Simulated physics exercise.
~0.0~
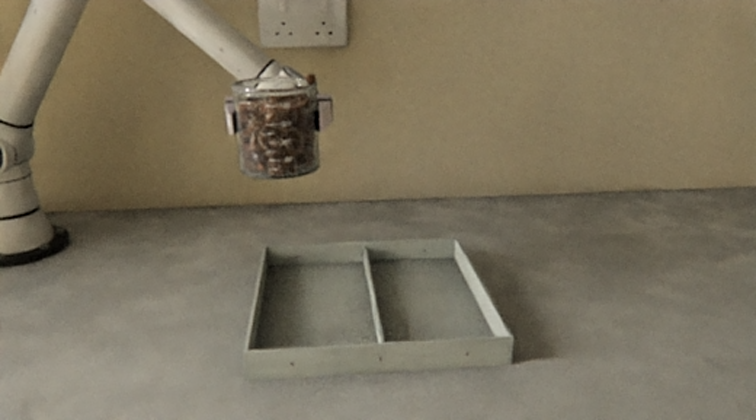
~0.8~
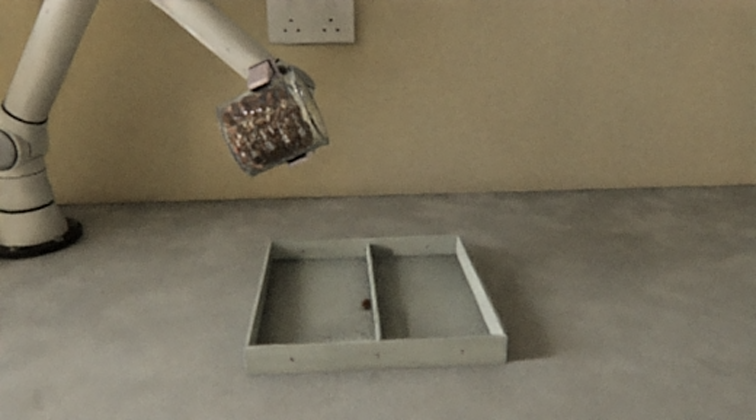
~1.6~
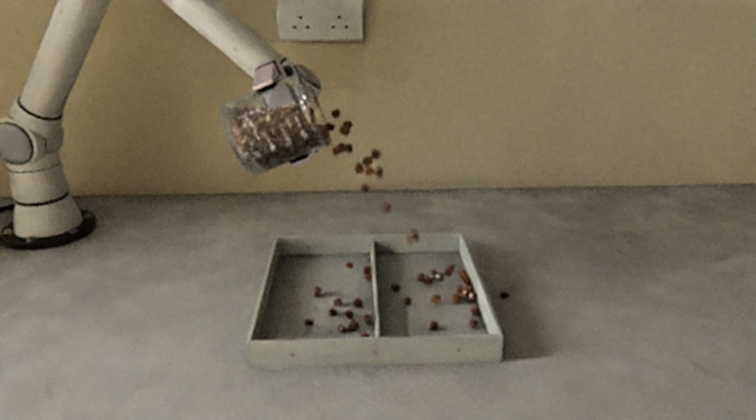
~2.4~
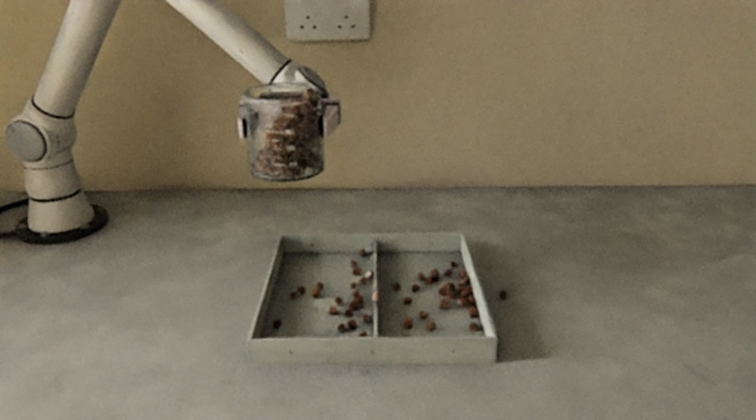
A robot arm tipped a clear tumbler of brown pellets over a divided tray, scattering some into both sections and one onto the table, then turned it upright again with most of the pellets still inside.
